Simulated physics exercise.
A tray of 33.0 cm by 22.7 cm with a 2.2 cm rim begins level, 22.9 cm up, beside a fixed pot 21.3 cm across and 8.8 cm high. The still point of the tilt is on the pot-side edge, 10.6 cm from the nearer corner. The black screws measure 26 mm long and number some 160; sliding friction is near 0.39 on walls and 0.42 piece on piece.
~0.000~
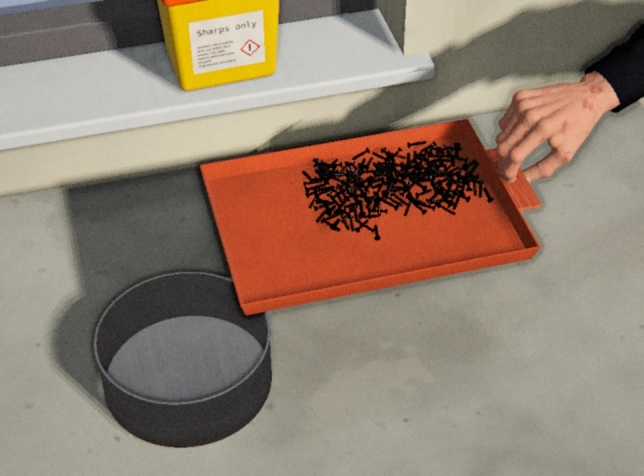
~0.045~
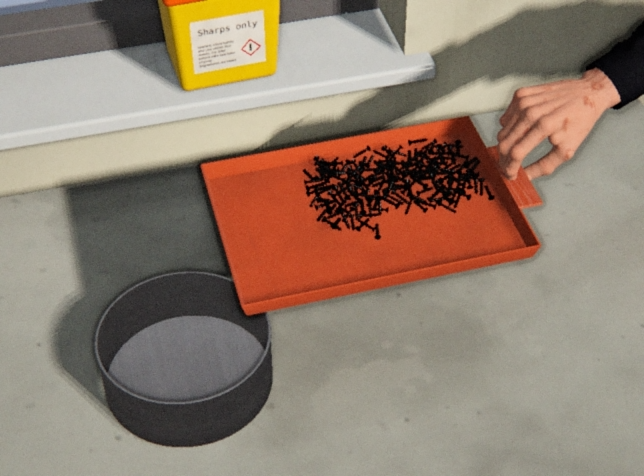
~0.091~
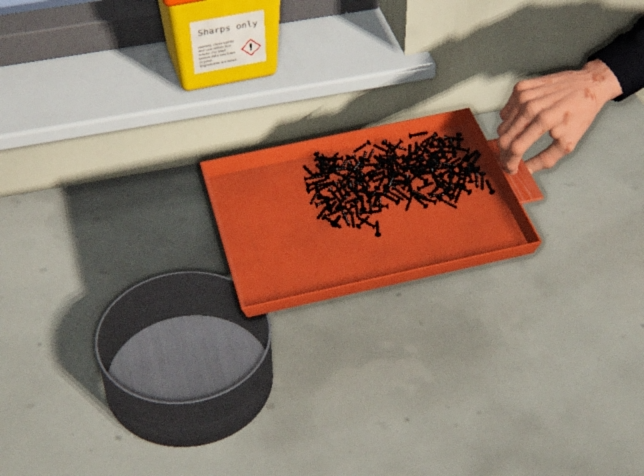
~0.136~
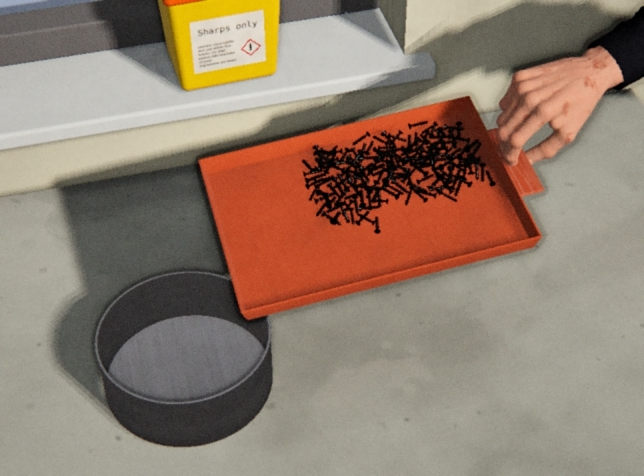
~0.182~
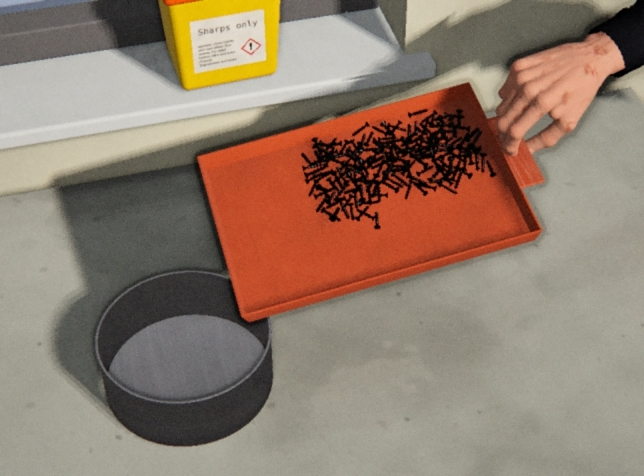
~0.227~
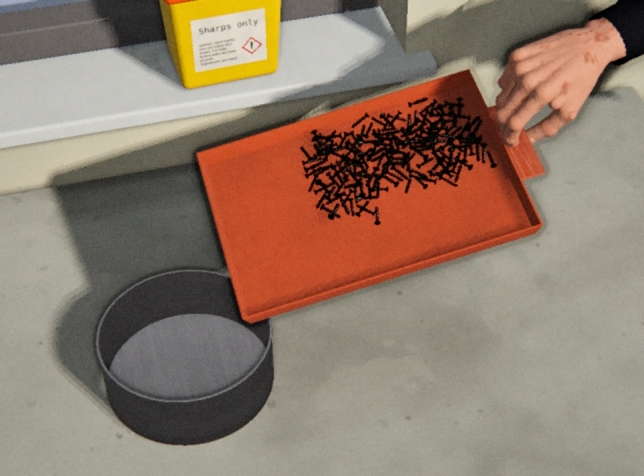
A hand gripping the right end of an orange tray heaped with small black screws slowly raised its far side, then lifted it more steeply, while the dark round pot near the left corner stayed put.
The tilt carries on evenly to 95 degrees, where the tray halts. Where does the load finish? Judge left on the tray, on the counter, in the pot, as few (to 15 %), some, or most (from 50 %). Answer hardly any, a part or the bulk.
Tray hardly any, counter the bulk, pot hardly any.
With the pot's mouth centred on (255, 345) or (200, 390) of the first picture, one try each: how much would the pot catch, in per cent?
Some 50 and 95 per cent.
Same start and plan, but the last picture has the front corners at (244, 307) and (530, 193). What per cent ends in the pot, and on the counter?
Pot 50, counter 50.
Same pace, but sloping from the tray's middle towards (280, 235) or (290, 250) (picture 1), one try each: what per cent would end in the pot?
Some 80 and 45 per cent.
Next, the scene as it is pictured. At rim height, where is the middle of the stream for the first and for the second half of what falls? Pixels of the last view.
First near (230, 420), later near (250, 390).
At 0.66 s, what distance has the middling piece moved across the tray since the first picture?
Some 15 cm.
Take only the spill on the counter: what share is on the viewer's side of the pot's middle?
About 100 per cent.
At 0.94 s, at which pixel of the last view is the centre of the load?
Near (240, 427).
Then, at 0.66 s, tilt 54 degrees; the tray holds 100 %, the pot 0 %.
After 0.94 s, tilt 79 degrees; the tray holds 15 %, the pot 0 %.
After 1.33 s, tilt 95 degrees; the tray holds 0 %, the pot 5 %.
At rest (2.4 s), tray 0 %, counter 95 %, pot 5 %.
